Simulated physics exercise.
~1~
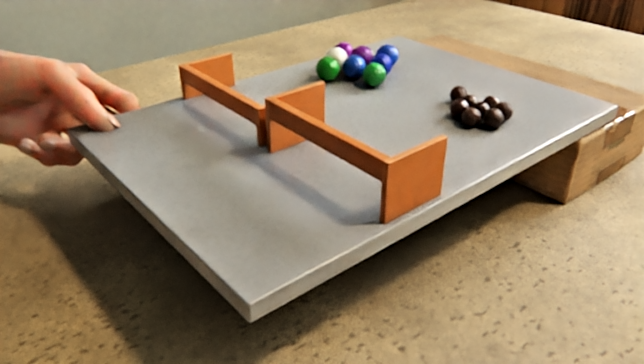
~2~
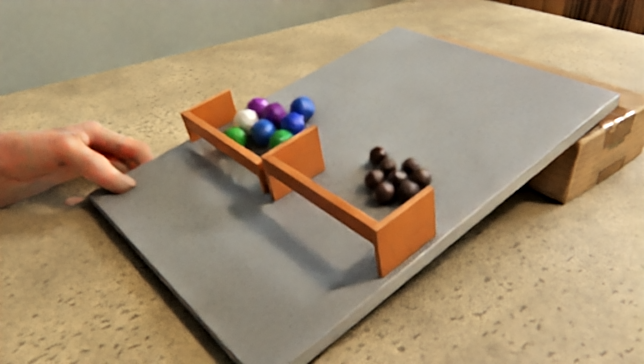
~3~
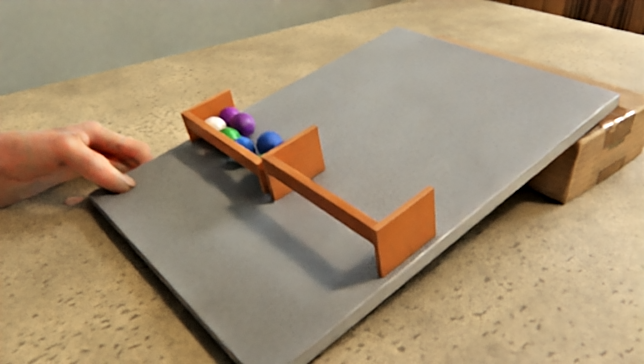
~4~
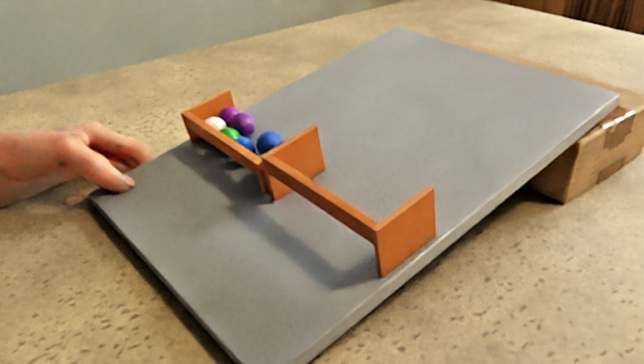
A gray board tilted more steeply as a hand lowered its free end, sending two clusters of balls toward orange barriers. The small dark ones disappeared from view past the nearer barrier, while the larger colorful ones stayed gathered behind the other.
